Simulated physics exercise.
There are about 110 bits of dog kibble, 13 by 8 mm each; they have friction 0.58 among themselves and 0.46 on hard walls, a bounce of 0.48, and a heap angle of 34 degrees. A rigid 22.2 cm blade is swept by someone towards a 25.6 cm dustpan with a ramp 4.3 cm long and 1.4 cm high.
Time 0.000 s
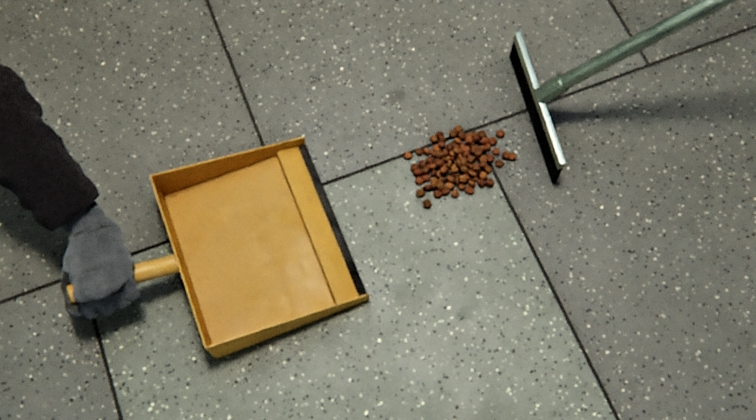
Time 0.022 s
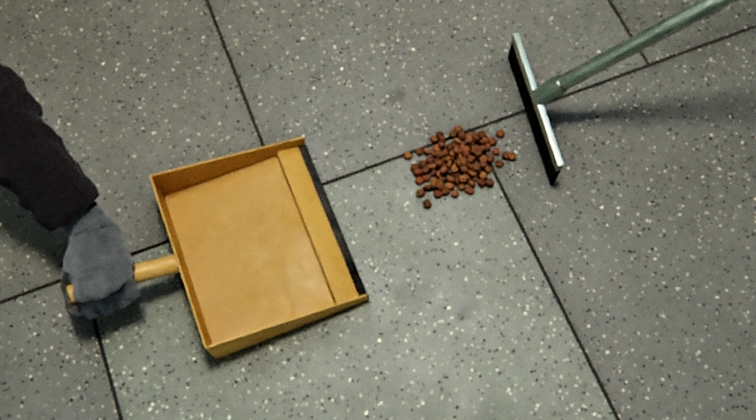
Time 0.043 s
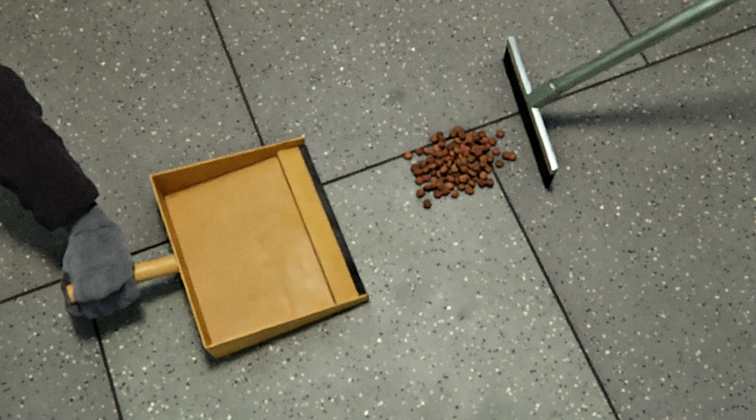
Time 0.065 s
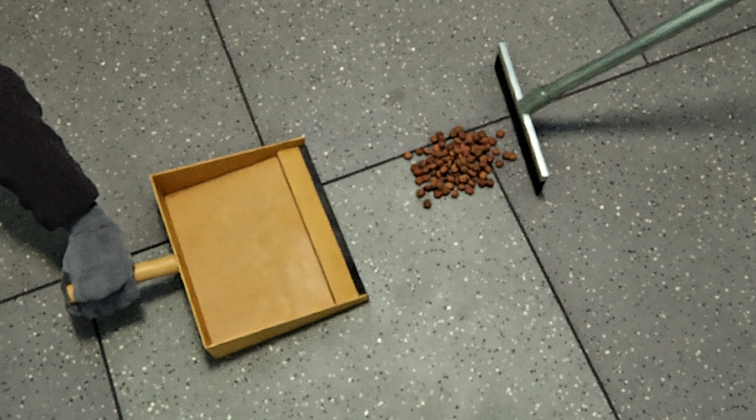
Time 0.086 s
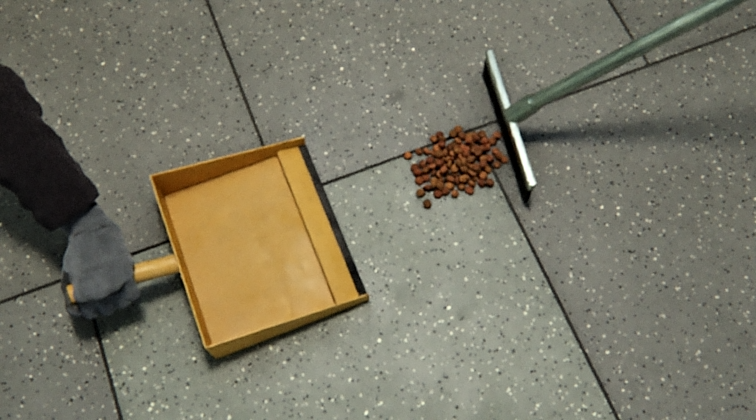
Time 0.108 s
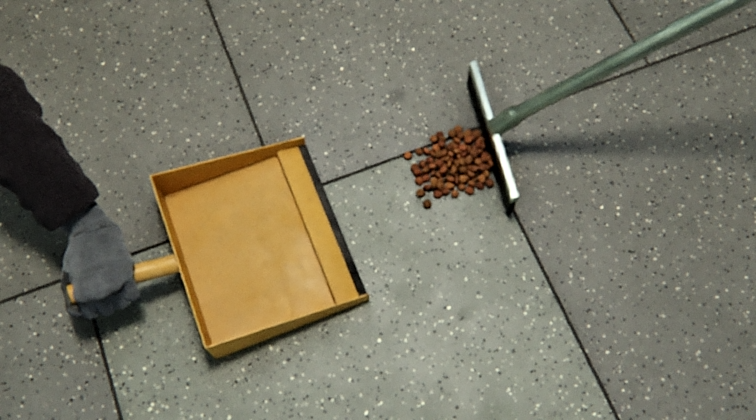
On a speckled grey tiled floor, a blade slides left into brown kibble near a dustpan.
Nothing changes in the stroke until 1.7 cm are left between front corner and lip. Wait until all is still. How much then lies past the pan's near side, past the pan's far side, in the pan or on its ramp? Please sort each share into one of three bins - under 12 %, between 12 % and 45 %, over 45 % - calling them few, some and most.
Near side: Few. Far side: Few. Pan: Most.
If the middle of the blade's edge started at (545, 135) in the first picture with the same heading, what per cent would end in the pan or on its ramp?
It would come to about 55 in a hundred.
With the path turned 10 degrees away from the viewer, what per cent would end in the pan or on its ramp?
That gives near 60 in a hundred.
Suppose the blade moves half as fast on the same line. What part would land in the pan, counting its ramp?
Share: Near 20 %.
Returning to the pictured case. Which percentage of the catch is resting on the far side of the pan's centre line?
I'd put it near 40 per cent.
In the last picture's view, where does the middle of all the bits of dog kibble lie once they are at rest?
About (322, 223).
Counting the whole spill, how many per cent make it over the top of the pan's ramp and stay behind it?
Around 35 in a hundred.
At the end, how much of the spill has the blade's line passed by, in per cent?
I'd put it near 0 in a hundred.
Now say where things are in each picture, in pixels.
In the first picture, blade from (561, 165) to (517, 39), moved 0.0 cm, 0 of the pieces shifted so far; middle of the pieces at (459, 163); pan at (250, 251).
In the second picture, blade from (559, 166) to (515, 40), moved 0.4 cm, 0 of the pieces shifted so far; middle of the pieces at (459, 163).
In the third picture, blade from (553, 170) to (510, 43), moved 1.4 cm, 0 of the pieces shifted so far; middle of the pieces at (459, 163).
In the fourth picture, blade from (544, 177) to (501, 49), moved 3.1 cm, 0 of the pieces shifted so far; middle of the pieces at (459, 163).
In the fifth picture, blade from (531, 186) to (489, 57), moved 5.4 cm, 4 of the pieces shifted so far; middle of the pieces at (459, 163).
In the sixth picture, blade from (514, 198) to (473, 68), moved 8.5 cm, 35 of the pieces shifted so far; middle of the pieces at (454, 168); pan at (250, 251). Its pace works out near 1.47 m/s, heading 14 degrees towards the viewer's side.
After 0.20 s, middle of the blade 12 cm from the lip; 0 % over the lip, far side 0 %, near side 0 %.
After 0.26 s, middle of the blade 5 cm from the lip; 0 % over the lip, far side 5 %, near side 0 %.
After 0.46 s, middle of the blade 3 cm from the lip; 60 % over the lip, far side 5 %, near side 0 %.
By 1.3 s all is still; near side 0 %, far side 5 %, pan 60 %, in front of the lip or behind the blade 35 %.
